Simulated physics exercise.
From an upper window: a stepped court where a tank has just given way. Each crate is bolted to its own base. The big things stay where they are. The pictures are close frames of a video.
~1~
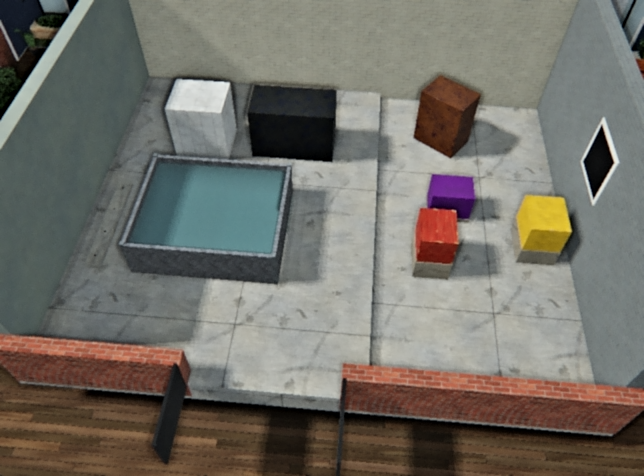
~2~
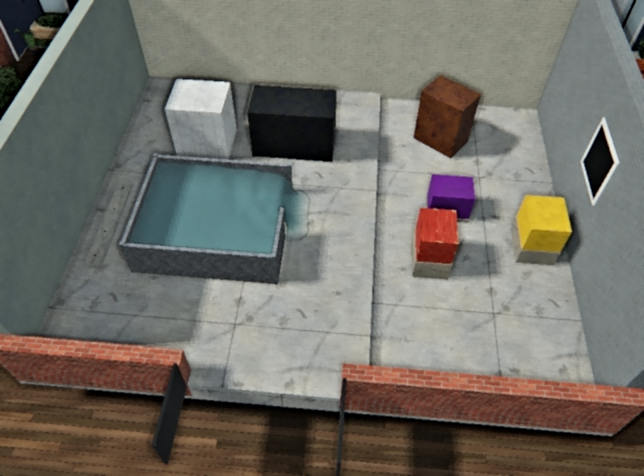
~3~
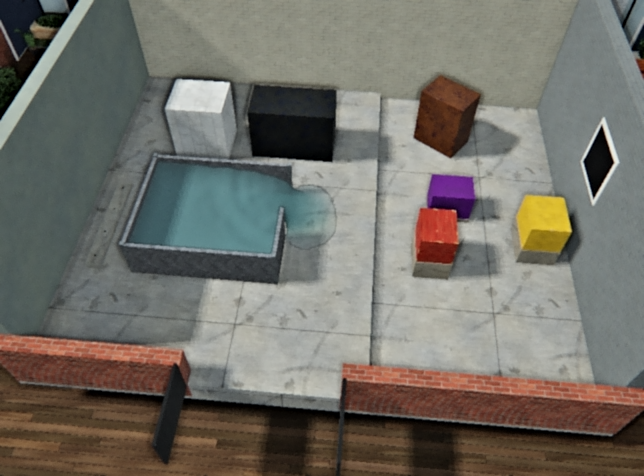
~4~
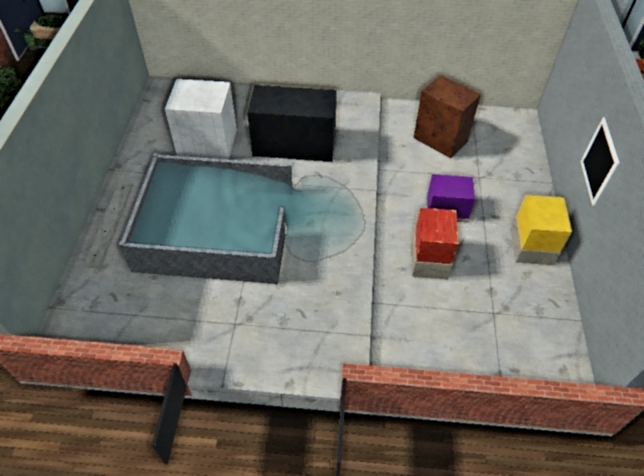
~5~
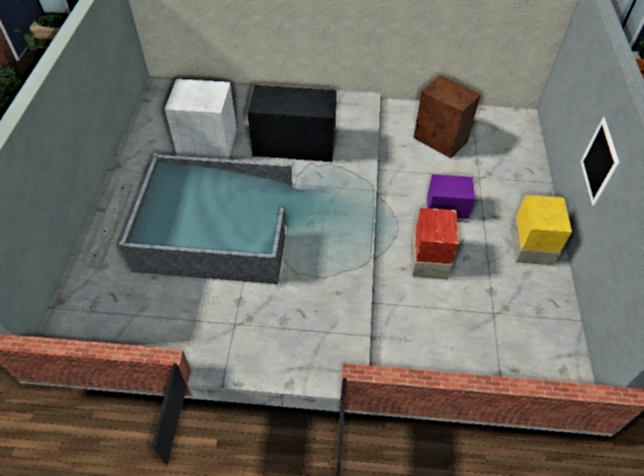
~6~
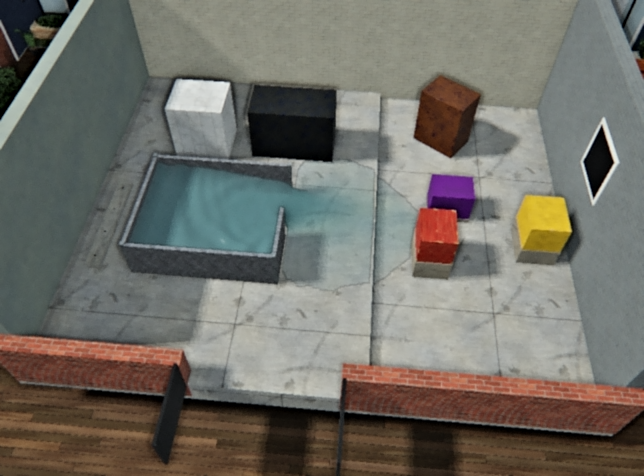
Water pouring from a gap in the right side of a grey tank, spreading rightward across pale paving toward coloured blocks.
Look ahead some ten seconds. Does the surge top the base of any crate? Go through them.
In the end: The red crate keeps dry; the purple crate is soaked; the yellow crate keeps dry.
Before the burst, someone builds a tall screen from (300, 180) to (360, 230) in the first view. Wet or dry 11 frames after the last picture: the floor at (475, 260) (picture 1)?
At that place: Free of water.
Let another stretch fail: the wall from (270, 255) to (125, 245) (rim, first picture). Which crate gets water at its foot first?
That is the yellow crate.
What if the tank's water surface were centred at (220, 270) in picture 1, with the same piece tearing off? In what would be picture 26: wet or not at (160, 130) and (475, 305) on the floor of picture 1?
One after the other: Free of water, flooded.
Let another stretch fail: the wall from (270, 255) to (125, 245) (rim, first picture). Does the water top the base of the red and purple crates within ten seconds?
Red is spared; purple escapes it.
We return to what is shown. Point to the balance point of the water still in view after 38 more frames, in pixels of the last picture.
At about (391, 229).
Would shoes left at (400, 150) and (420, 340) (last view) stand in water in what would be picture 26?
One after the other: Under water, wet.
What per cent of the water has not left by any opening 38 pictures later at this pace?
Some 100 per cent.
A moment on, water covers 20 % of the floor; the red crate water round its plinth, the purple crate water round its plinth, the yellow crate water round its plinth.
Next, water covers 35 % of the floor; the red crate water round its plinth, the purple crate water round its plinth, the yellow crate water round its plinth.
Then, water covers 45 % of the floor; the red crate water round its plinth, the purple crate water round its plinth, the yellow crate water round its plinth.
Later, water covers 50 % of the floor; the red crate water round its plinth, the purple crate water round its plinth, the yellow crate water round its plinth.
In the end, water covers 50 % of the floor; the red crate stayed above the water, the purple crate was topped, the yellow crate stayed above the water.
